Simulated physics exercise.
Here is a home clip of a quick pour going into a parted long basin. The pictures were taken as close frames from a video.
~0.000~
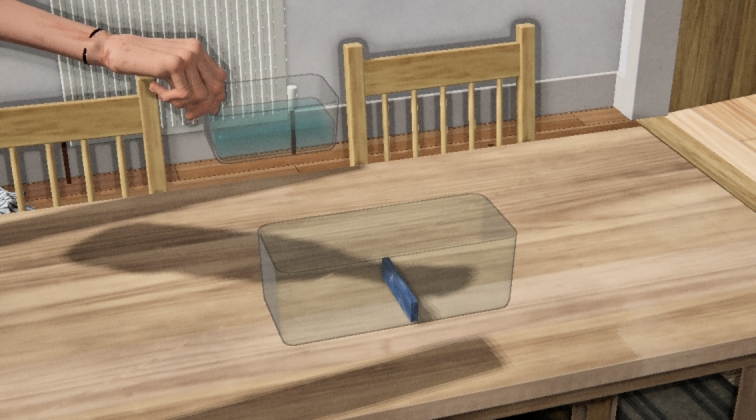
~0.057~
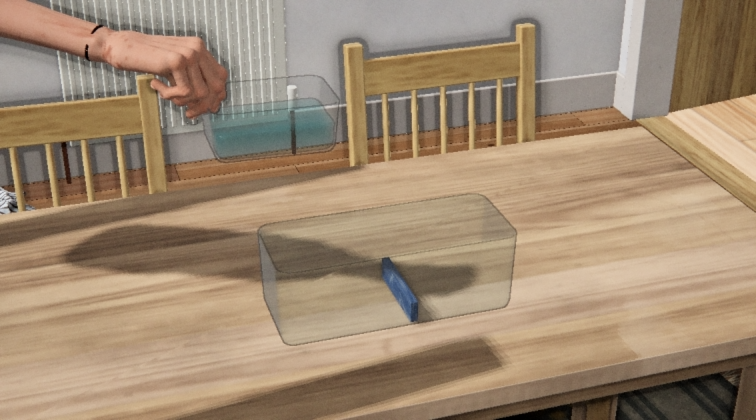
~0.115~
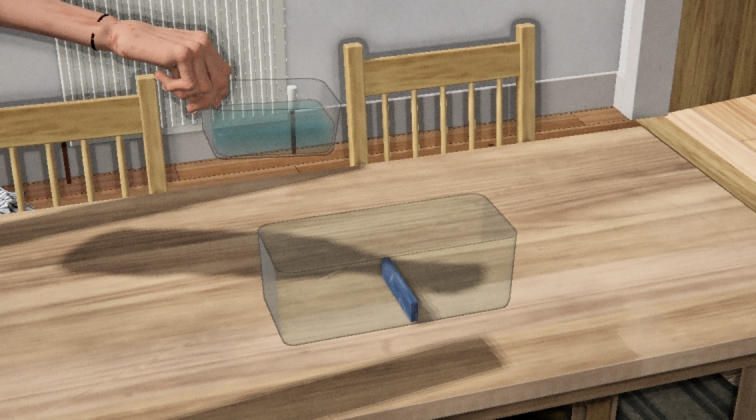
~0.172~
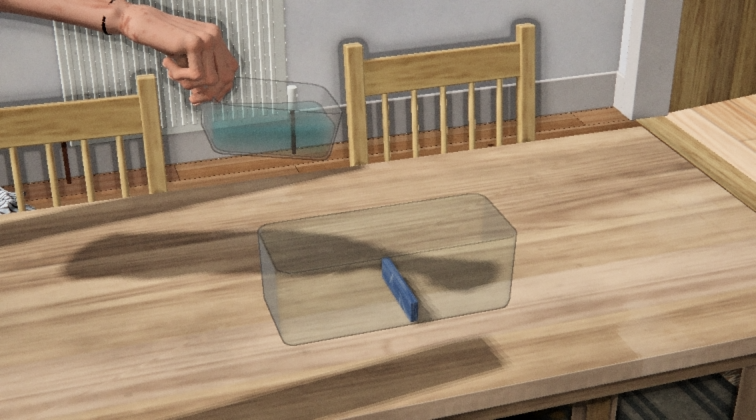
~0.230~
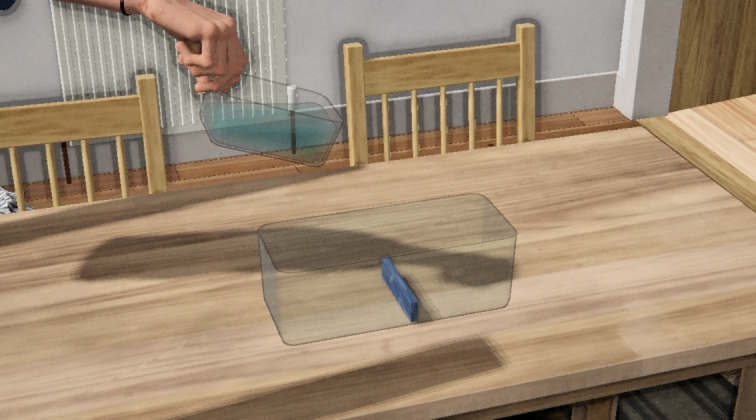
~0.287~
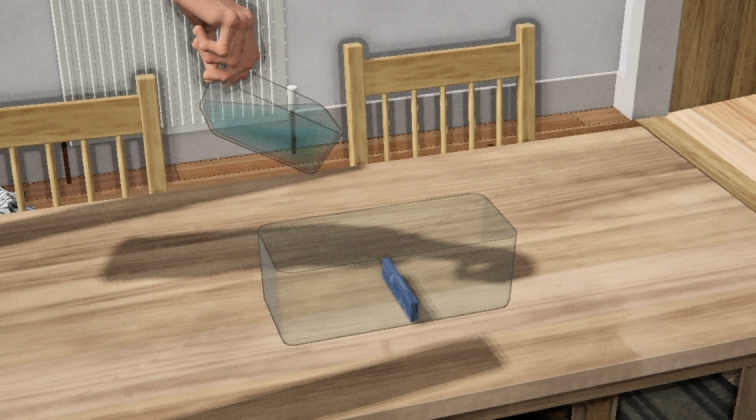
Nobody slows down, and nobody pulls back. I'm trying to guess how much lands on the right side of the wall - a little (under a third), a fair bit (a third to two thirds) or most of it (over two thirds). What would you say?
I would say a little, under a third.
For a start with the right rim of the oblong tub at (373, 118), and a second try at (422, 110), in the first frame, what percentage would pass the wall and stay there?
First try 60 %, second try 80 %.
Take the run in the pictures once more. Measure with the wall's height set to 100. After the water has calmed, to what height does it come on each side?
Close to 60 for the left and 10 for the right.
A moment on, the oblong tub is tipped on its side and 22 per cent is still to pour, 19 is left of the wall and 0 right of it.
Next, the oblong tub is tipped on its side and 9 per cent is still to pour, 77 is left of the wall and 5 right of it.
Then the oblong tub is tipped on its side and 2 per cent is still to pour, 78 is left of the wall and 10 right of it.
Later the oblong tub is tipped on its side and 0 per cent is still to pour, 82 is left of the wall and 11 right of it.
In the end 83 per cent lies left of the wall, 12 right of it and 6 outside.
